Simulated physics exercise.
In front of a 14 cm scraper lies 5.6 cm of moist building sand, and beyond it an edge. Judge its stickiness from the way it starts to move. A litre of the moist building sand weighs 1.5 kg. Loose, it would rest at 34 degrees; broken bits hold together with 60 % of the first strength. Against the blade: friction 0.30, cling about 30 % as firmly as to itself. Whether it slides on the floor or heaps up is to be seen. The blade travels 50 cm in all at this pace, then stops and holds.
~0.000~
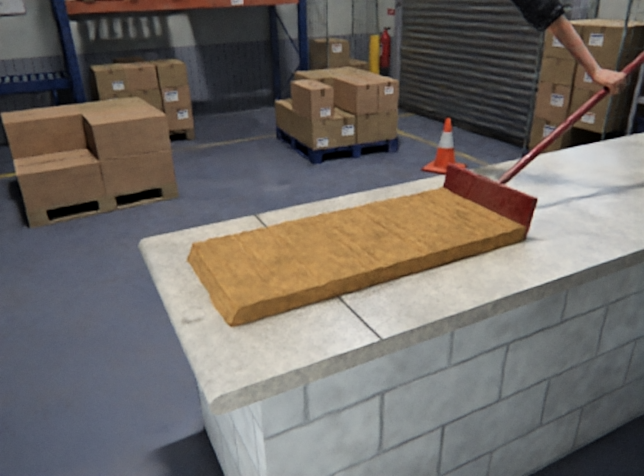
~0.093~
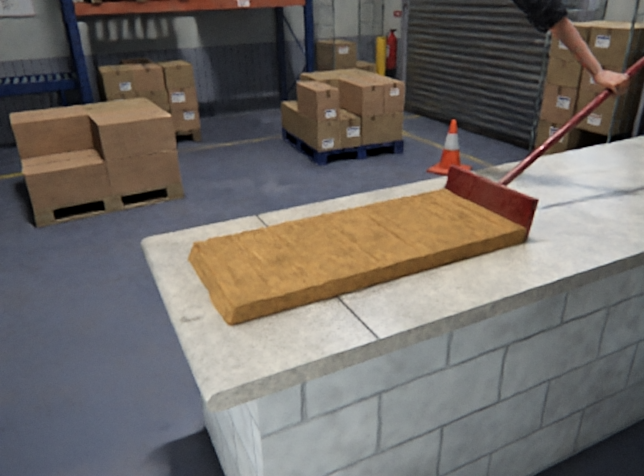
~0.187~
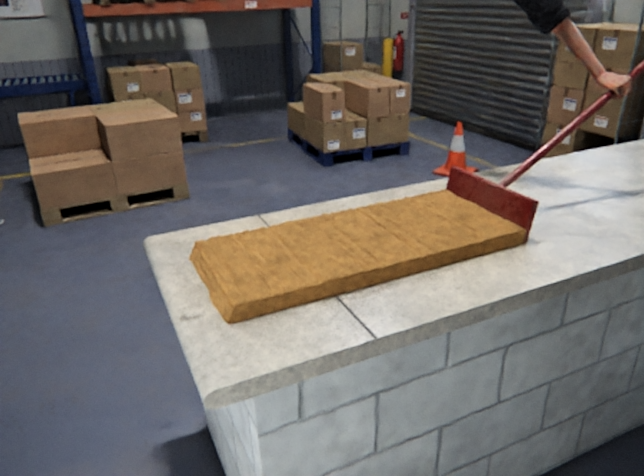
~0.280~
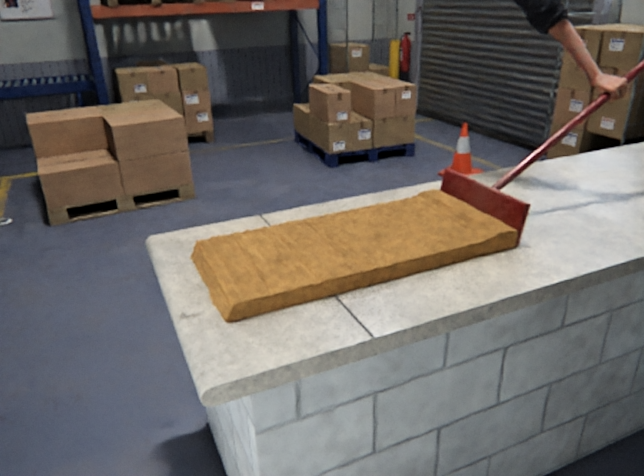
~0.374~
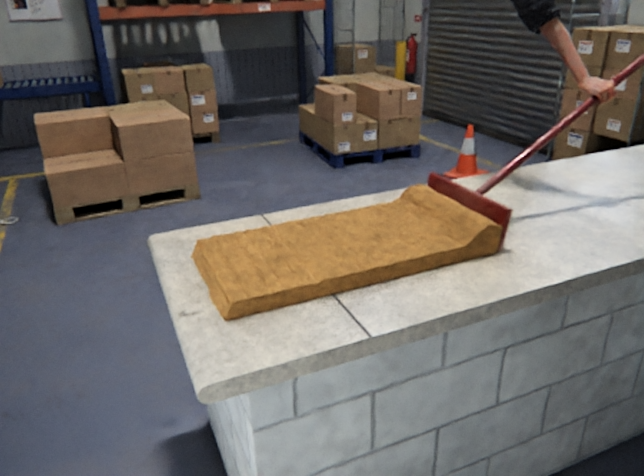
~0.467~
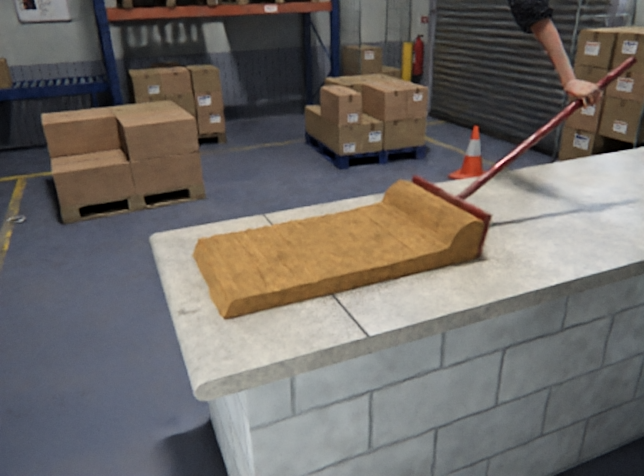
In a warehouse, a hand gripped a red scraper on a stone-topped counter and pushed it leftward into a flat slab of moist sand, heaping up the near-blade end while the far end barely moved.
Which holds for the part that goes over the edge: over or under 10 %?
The part that goes over the edge is under 10 %.
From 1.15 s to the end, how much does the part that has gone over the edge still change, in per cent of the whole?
Some 0 per cent.
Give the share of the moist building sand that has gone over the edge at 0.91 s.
Near 0 %.
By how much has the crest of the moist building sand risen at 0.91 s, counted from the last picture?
Roughly 2 cm.
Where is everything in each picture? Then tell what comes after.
Foot of the blade at (522, 241), not yet moved; leading edge of the moist building sand at (231, 325), piled 5.2 cm high, in the first picture.
Foot of the blade at (522, 243), not yet moved; leading edge of the moist building sand at (229, 324), piled 5.2 cm high, in the second picture.
Foot of the blade at (522, 244), moved 5 mm; leading edge of the moist building sand at (228, 322), piled 5.2 cm high, in the third picture.
Foot of the blade at (514, 248), moved 4.4 cm; leading edge of the moist building sand at (227, 321), piled 6.9 cm high, in the fourth picture.
Foot of the blade at (496, 253), moved 12 cm; leading edge of the moist building sand at (226, 319), piled 10 cm high, in the fifth picture.
Foot of the blade at (475, 259), moved 20 cm; leading edge of the moist building sand at (224, 317), piled 14 cm high, in the sixth picture.
After 0.67 s, 0 % has gone over the edge.
After 0.91 s, 0 % has gone over the edge.
After 1.15 s, 0 % has gone over the edge.
After 1.39 s, 0 % has gone over the edge.
After 1.49 s, at the end, 0 % has gone over the edge.
